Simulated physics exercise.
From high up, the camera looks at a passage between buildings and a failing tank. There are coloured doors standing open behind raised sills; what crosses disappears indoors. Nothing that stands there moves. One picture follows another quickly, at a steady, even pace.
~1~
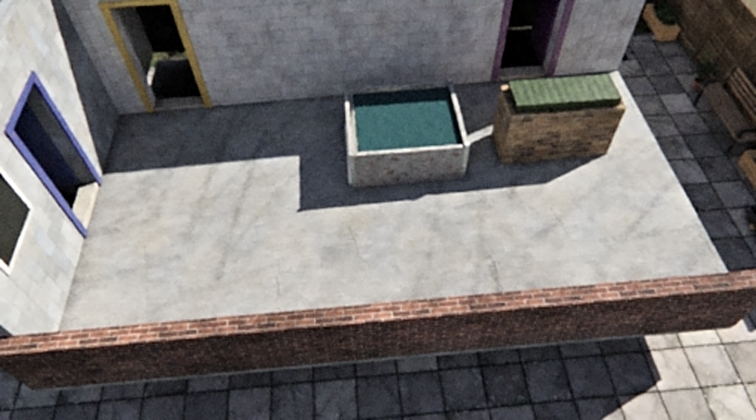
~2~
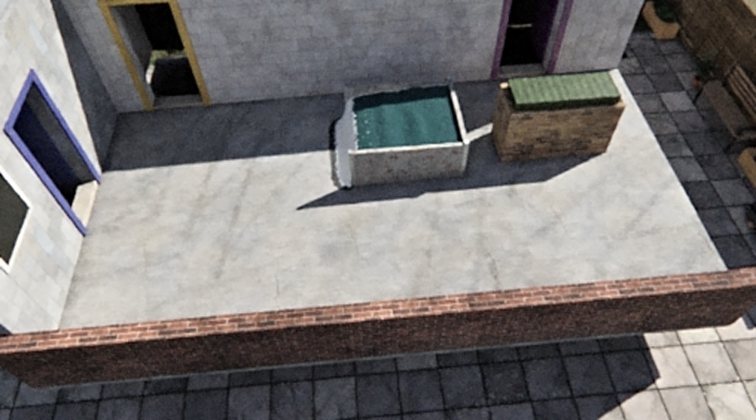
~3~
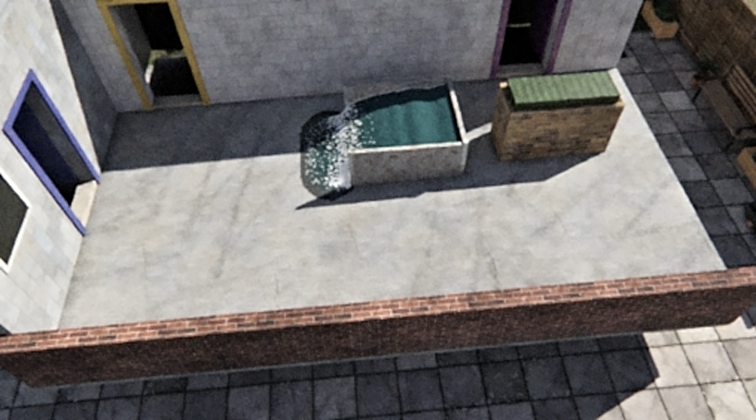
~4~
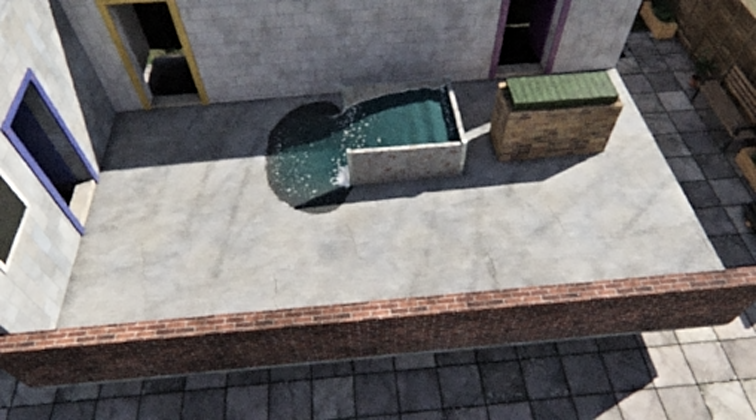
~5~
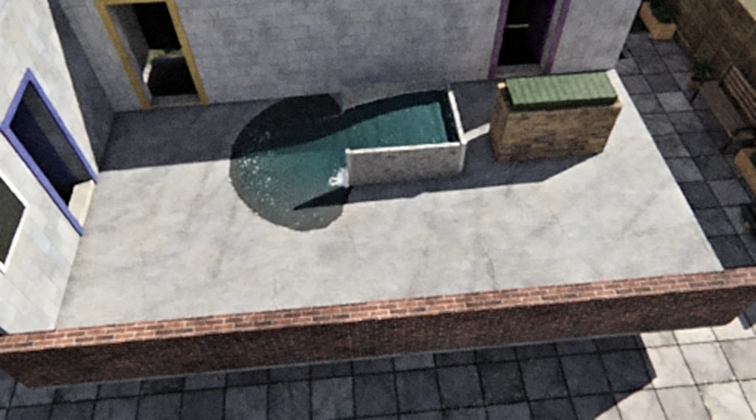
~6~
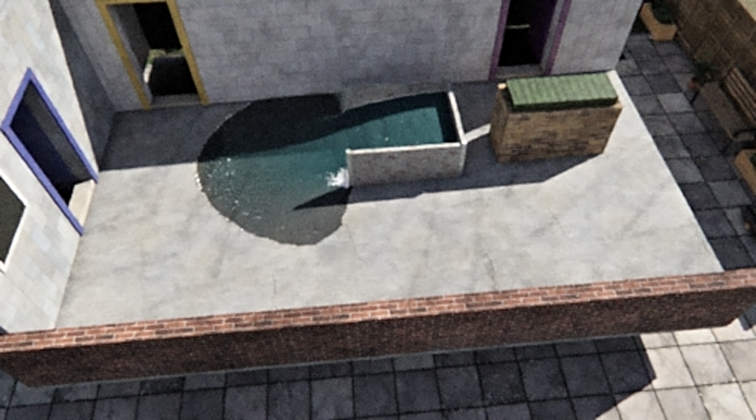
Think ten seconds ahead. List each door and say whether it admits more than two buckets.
In the end yellow door: Tops two buckets; blue door: Tops two buckets; purple door: Never tops two buckets.
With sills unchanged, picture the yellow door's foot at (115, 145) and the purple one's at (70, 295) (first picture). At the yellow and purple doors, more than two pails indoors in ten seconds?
Yellow door: Over the limit; purple door: Over the limit.
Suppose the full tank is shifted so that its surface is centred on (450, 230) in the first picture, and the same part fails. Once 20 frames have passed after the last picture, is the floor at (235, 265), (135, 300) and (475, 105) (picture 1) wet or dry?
Soaked, soaked, spared.
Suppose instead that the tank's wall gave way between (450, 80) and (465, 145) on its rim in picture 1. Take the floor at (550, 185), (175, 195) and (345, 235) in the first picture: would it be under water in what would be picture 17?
Submerged, bone-dry, bone-dry.
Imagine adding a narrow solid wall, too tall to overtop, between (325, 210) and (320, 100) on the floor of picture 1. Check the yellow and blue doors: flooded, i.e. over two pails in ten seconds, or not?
The yellow door falls short of the threshold, the blue door falls short of the threshold.
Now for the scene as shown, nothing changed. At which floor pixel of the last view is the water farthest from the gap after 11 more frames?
I'd point to (53, 334).
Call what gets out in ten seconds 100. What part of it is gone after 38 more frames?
About 95 per cent.
A moment on, water covers 35 % of the floor; the yellow door wet at the sill, nothing in, the blue door wet at the sill, nothing in, the purple door not reached.
Next, water covers 40 % of the floor; the yellow door under two buckets in, the blue door over two buckets in, the purple door not reached.
Then, water covers 40 % of the floor; the yellow door over two buckets in, the blue door far over two buckets in, the purple door not reached.
Later, water covers 50 % of the floor; the yellow door over two buckets in, the blue door far over two buckets in, the purple door not reached.
In the end, water covers 75 % of the floor; the yellow door over two buckets in, the blue door far over two buckets in, the purple door not reached.
